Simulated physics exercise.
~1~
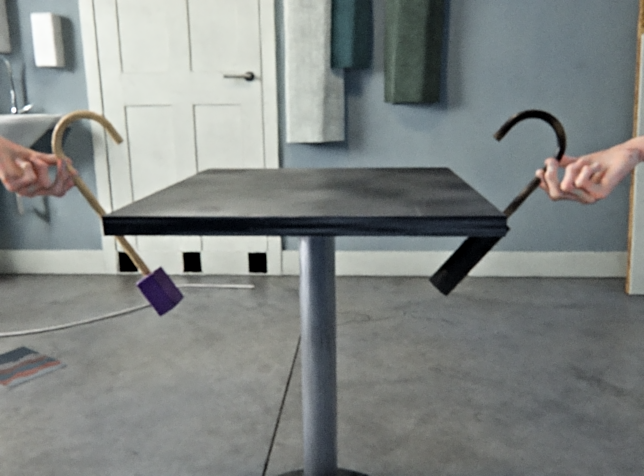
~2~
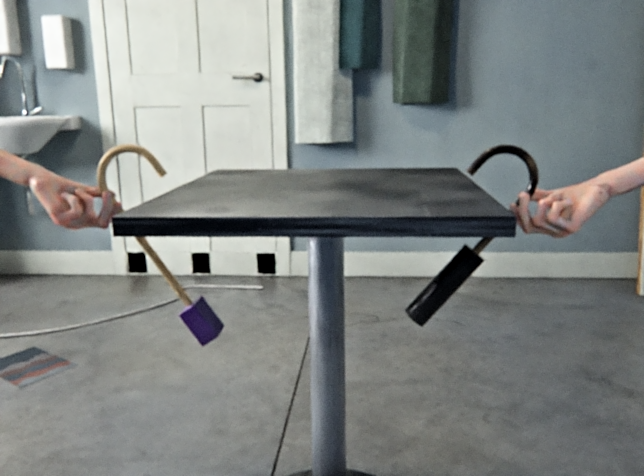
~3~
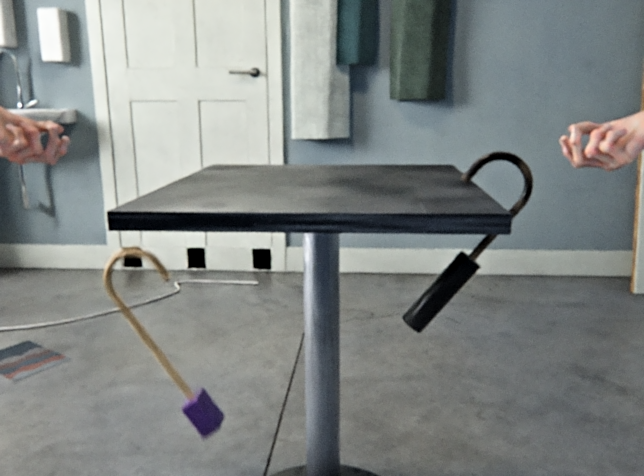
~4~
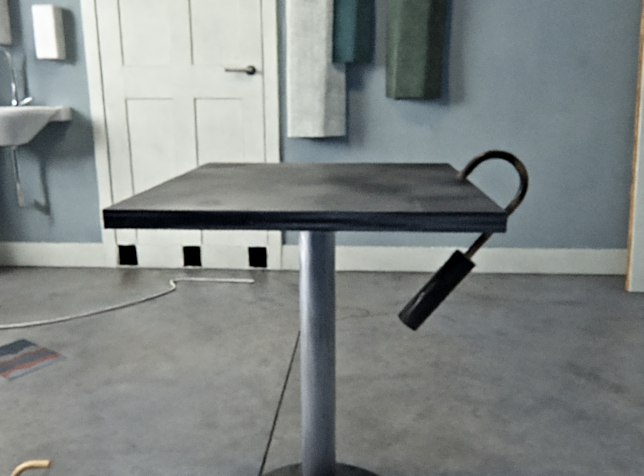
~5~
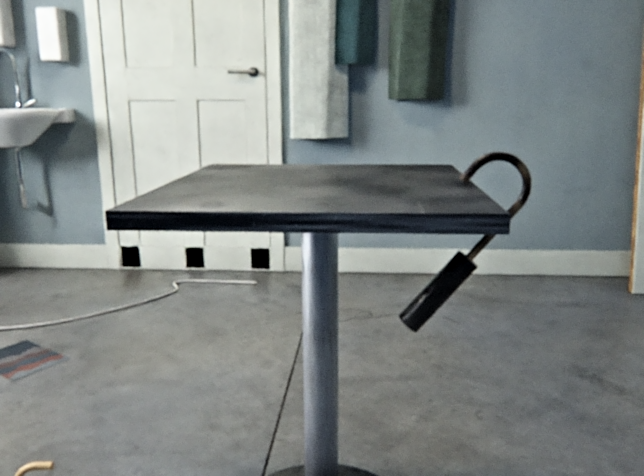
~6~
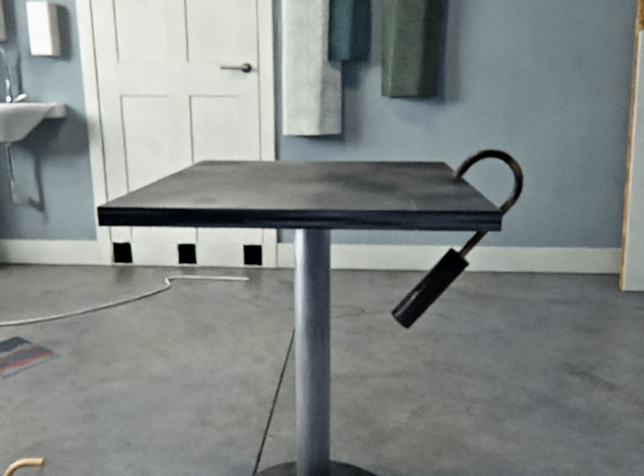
The video shows two hands hooking a black umbrella over the right end of a small table and a curved-handled purple brush over the left. The hands let go and draw back, and the brush drops to the floor while the umbrella stays hanging.
